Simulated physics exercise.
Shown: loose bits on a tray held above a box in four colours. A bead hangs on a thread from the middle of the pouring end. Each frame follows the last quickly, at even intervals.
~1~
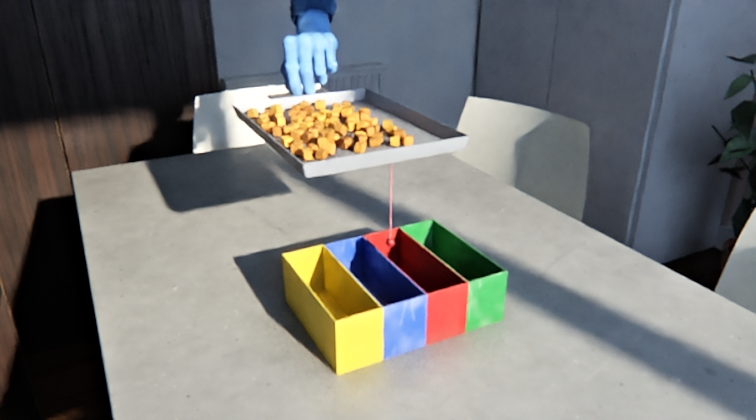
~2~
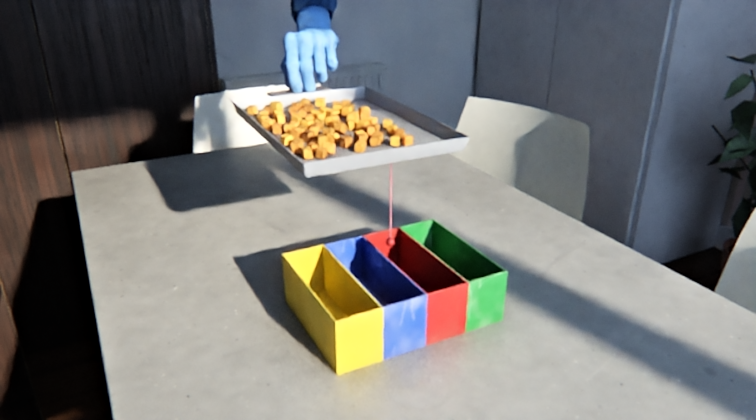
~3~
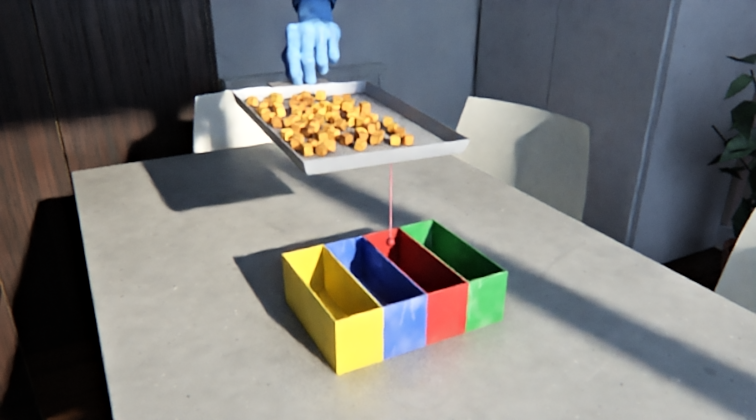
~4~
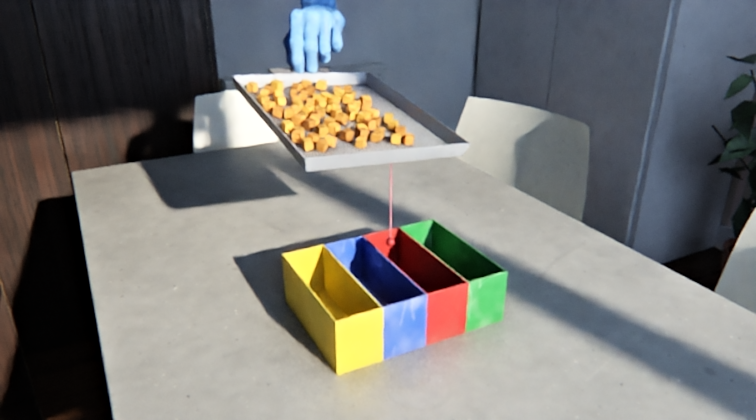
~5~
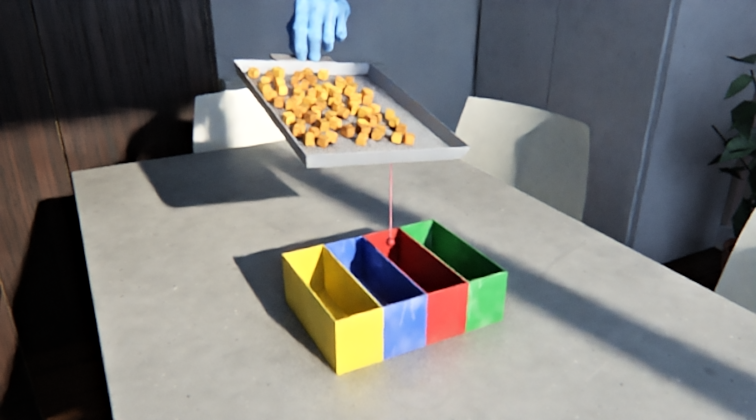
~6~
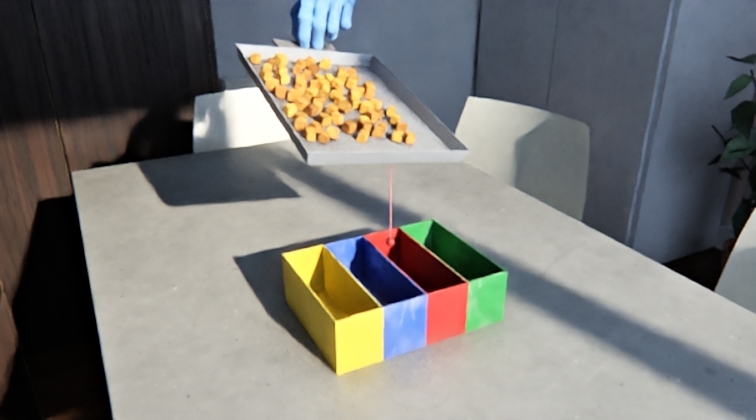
Gloved blue hand raising the far end of a tray of browned cubes, gradually tilting it above a four-coloured box on a table.
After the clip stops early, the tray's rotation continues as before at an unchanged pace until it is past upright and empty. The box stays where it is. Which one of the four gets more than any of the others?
Most: Green.
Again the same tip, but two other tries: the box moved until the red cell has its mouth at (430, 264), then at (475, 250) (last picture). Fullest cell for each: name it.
With the first placing it's the cell in green, with the second it's the cell in red.
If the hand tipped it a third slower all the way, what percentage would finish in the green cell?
About 50 %.
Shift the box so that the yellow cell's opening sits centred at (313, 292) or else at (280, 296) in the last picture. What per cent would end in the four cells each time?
30 %, 10 %.
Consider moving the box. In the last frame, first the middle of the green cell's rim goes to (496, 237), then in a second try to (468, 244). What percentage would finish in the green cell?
First 20 per cent, second 60 per cent.
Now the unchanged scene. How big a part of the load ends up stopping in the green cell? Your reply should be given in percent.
Result: Near 60 in a hundred.
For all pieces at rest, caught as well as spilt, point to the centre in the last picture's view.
Around (455, 289).
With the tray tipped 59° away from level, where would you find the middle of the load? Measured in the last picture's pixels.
I'd put it at about (423, 134).
Soon after the last picture, tray tipped steeply; nearly all on the tray; a stray few falling or outside the box.
A little later, tray tipped right over; about two thirds on the tray; a small part in the green cell; a stray few in the red cell; about a quarter falling or outside the box.
Later still, tray tipped past a quarter turn; about two thirds in the green cell; a small part in the red cell; about a quarter falling or outside the box.
At rest, tray tipped past a quarter turn; about two thirds in the green cell; a small part in the red cell; none in the yellow cell; none in the blue cell; about a quarter outside the box.
